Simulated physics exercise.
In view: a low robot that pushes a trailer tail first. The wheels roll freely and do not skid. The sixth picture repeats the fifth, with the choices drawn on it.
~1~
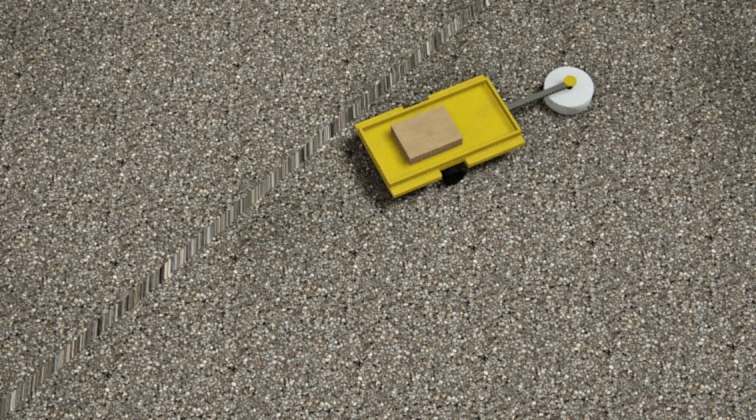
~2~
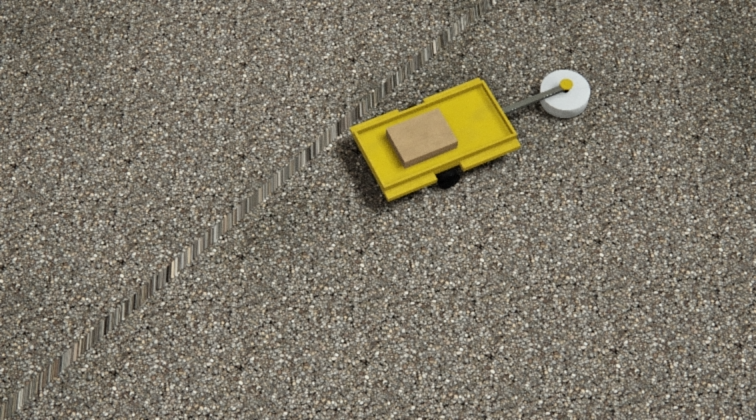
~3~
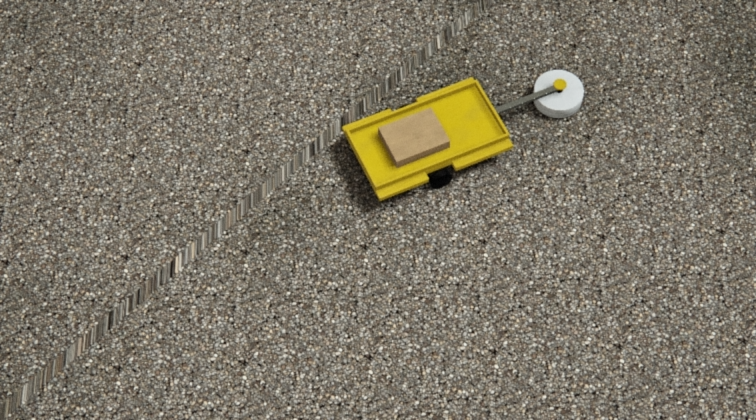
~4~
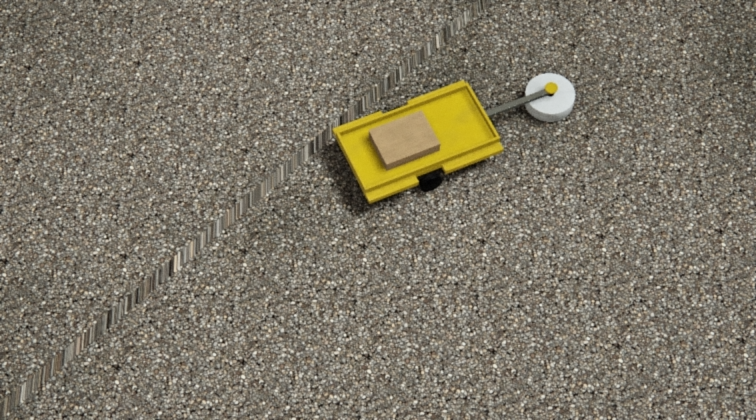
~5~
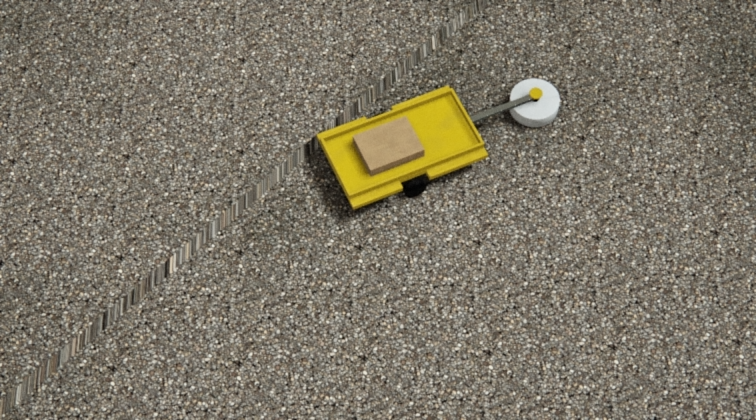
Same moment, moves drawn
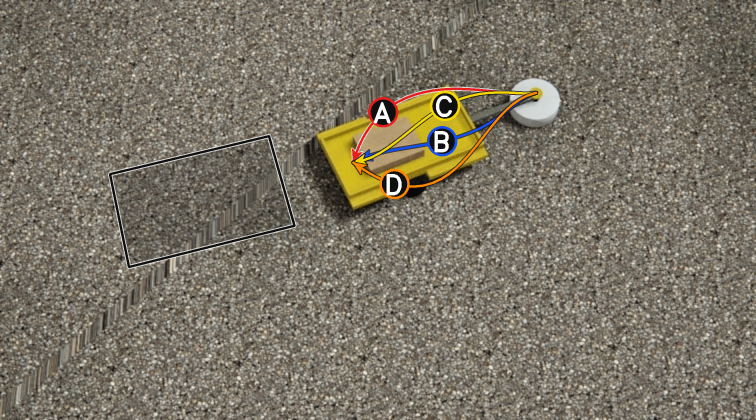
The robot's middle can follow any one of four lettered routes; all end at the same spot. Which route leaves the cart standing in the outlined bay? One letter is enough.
Take B.
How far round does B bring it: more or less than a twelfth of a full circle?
Less than that.
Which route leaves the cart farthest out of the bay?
Route A.
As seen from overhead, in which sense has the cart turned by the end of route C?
Anticlockwise.
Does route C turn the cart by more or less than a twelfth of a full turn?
Less than that.
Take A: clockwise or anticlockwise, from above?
Anticlockwise.
On the copy, A from (536, 93) via (423, 92) to (353, 163); B from (536, 93) via (460, 136) to (359, 160); C from (536, 93) via (437, 110) to (353, 163); D from (536, 93) via (463, 162) to (353, 163); the bay at (201, 200).
On B. First, robot (479, 136), cart (336, 167).
Then, robot (411, 154), cart (264, 184).
Finally, robot (354, 170), cart (204, 200); the cart stands in the bay.
By contrast, A leaves the cart at (254, 271), out of the bay; C leaves the cart at (227, 245), out of the bay; D leaves the cart at (202, 163), out of the bay.
